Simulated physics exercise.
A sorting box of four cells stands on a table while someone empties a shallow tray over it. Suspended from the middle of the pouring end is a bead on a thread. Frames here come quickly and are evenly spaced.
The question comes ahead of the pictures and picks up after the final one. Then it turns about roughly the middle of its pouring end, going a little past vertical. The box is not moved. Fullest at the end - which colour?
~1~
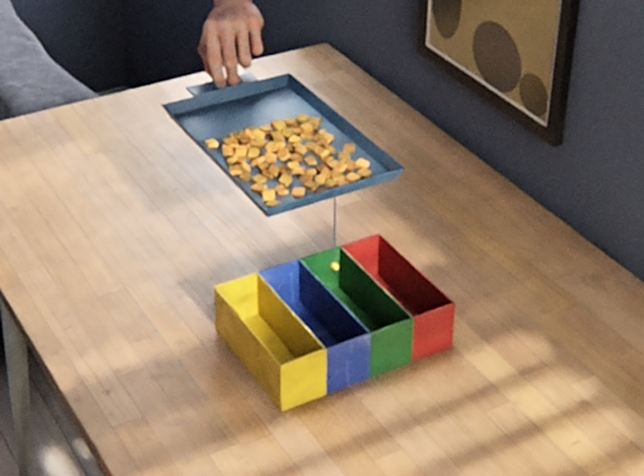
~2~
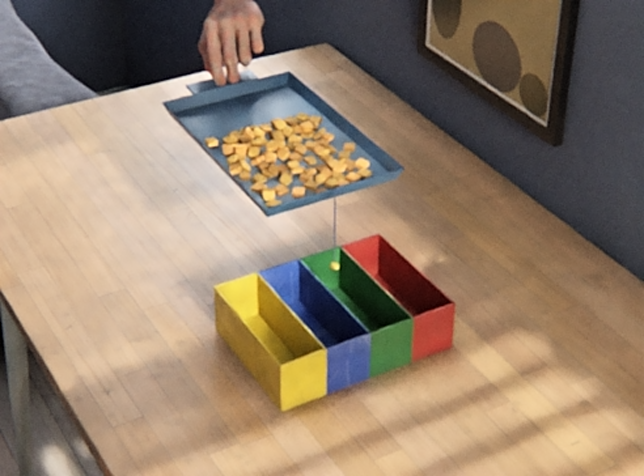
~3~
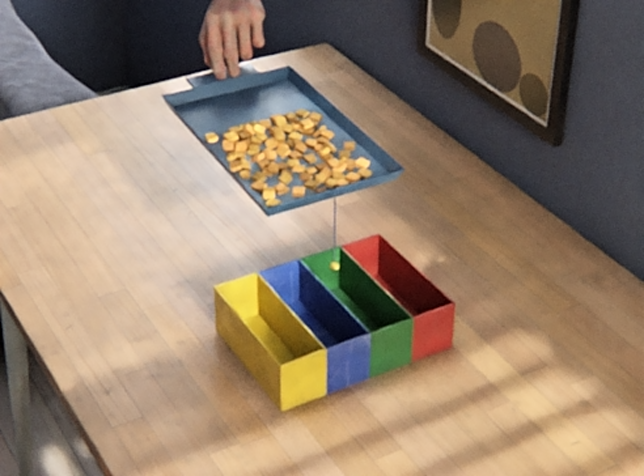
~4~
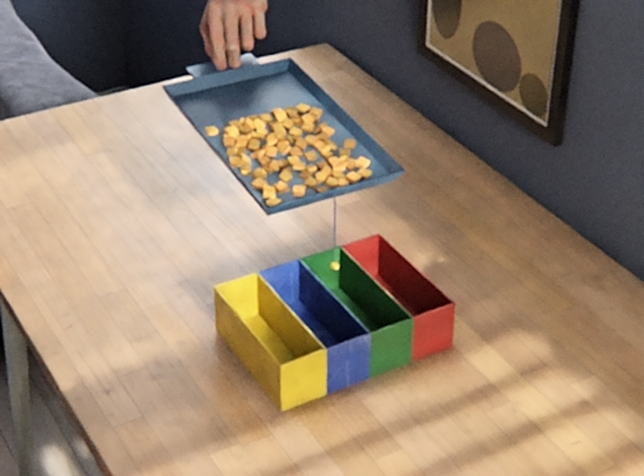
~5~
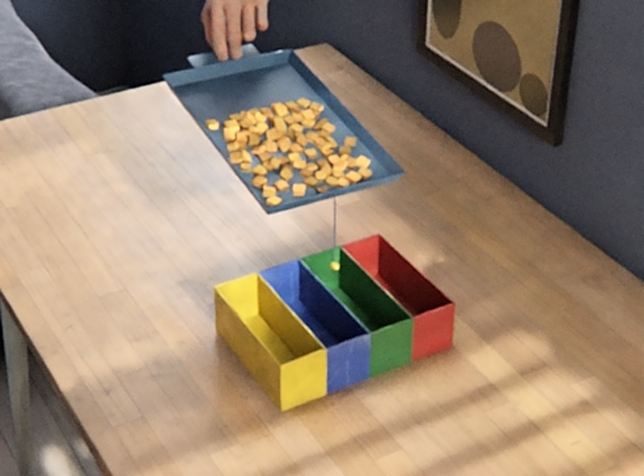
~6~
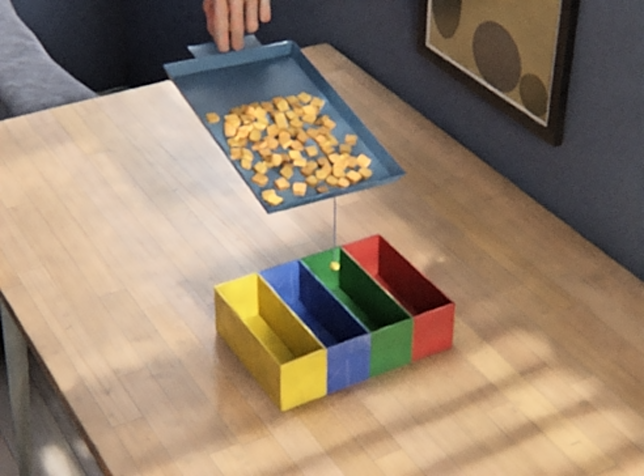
Red cell.
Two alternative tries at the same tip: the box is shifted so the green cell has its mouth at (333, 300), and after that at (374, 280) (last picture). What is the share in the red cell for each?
About 40 per cent first, then about 30 per cent.
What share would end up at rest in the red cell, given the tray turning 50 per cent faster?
Estimate: Some 50%.
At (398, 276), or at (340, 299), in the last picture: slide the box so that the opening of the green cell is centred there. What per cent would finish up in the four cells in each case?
100 and 70 in a hundred, in turn.
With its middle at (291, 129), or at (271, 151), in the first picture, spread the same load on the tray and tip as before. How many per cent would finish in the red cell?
That would be 60 per cent, and then 50 per cent.
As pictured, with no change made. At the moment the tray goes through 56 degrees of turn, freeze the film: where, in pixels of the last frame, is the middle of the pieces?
Close to (349, 174).
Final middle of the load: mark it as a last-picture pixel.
It settles centred around (391, 322).
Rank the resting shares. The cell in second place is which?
The green cell.
Soon, tray tipped steeply; nearly all on the tray; a stray few in the blue cell; a stray few in the green cell; a stray few falling or outside the box.
A while on, tray tipped right over; a small part on the tray; about a third in the red cell; about a quarter in the green cell; a small part in the blue cell; a stray few in the yellow cell; about a quarter falling or outside the box.
Towards the end, tray tipped past a quarter turn; about half in the red cell; about a third in the green cell; a small part in the blue cell; a stray few in the yellow cell; a small part falling or outside the box.
Finally, tray tipped past a quarter turn; about half in the red cell; about a third in the green cell; a small part in the blue cell; a stray few in the yellow cell; a small part outside the box.
